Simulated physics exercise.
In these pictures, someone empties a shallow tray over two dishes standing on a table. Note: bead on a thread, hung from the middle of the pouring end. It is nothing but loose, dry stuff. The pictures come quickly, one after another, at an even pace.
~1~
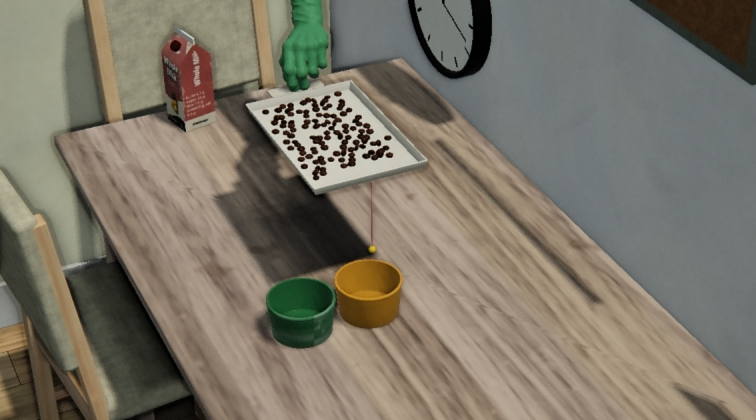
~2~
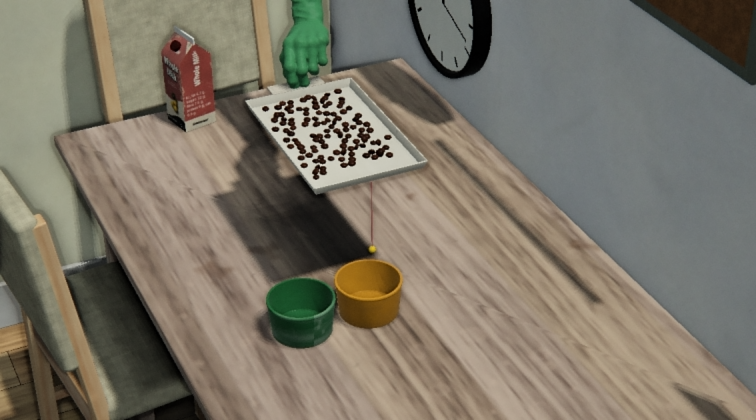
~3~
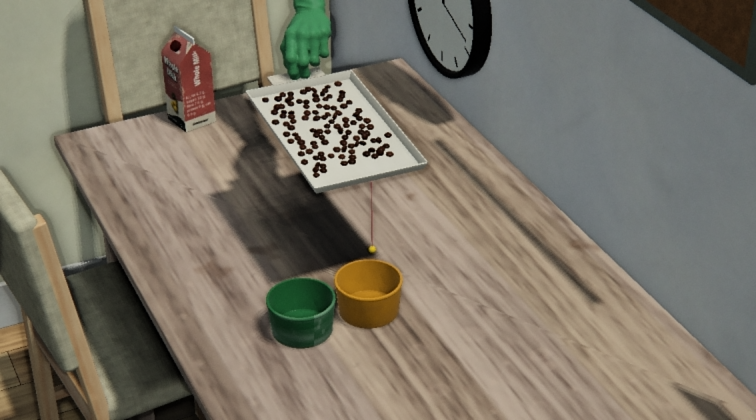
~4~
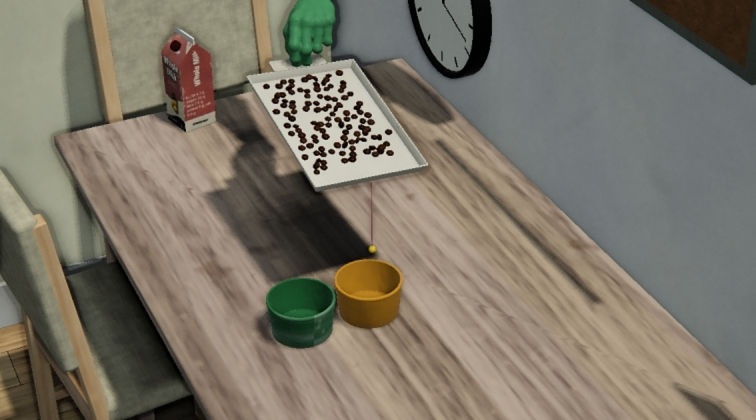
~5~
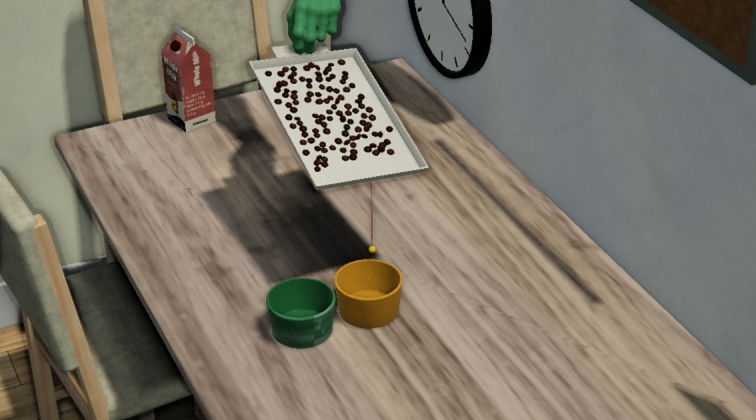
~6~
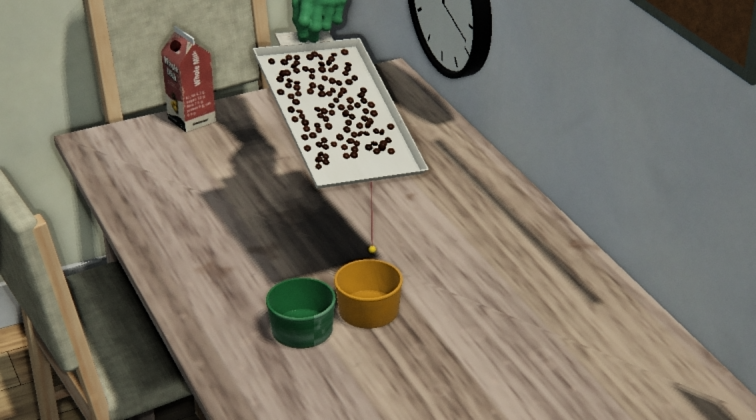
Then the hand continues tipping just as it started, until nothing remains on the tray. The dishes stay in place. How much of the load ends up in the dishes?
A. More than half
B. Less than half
(B) Less than half.
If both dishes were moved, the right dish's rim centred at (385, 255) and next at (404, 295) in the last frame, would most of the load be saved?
In the first position a minority, in the second a minority.
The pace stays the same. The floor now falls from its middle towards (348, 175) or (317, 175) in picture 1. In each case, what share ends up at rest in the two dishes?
Close to 60 percent first and close to 50 percent second.
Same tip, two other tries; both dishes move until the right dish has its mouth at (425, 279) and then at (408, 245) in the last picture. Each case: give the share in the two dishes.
Close to 30 in a hundred, then close to 40 in a hundred.
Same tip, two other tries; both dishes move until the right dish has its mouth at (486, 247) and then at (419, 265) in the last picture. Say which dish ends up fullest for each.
Try 1: The dish at left; try 2: The dish at right.
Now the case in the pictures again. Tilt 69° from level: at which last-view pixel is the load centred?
Look about (411, 176) in the last picture.
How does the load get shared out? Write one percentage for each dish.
In the left dish 0 per cent comes to rest, in the right dish 10 per cent.
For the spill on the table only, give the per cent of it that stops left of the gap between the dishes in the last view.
Near 0 in a hundred.
Soon, tray tipped steeply; about two thirds on the tray; about a third in the air.
A while on, tray tipped past a quarter turn; a small part in the right dish; nearly all outside both; a small part in the air.
Towards the end, tray tipped past a quarter turn; a small part in the right dish; nearly all outside both.
Finally, tray tipped past a quarter turn; none in the left dish; a small part in the right dish; nearly all outside both.
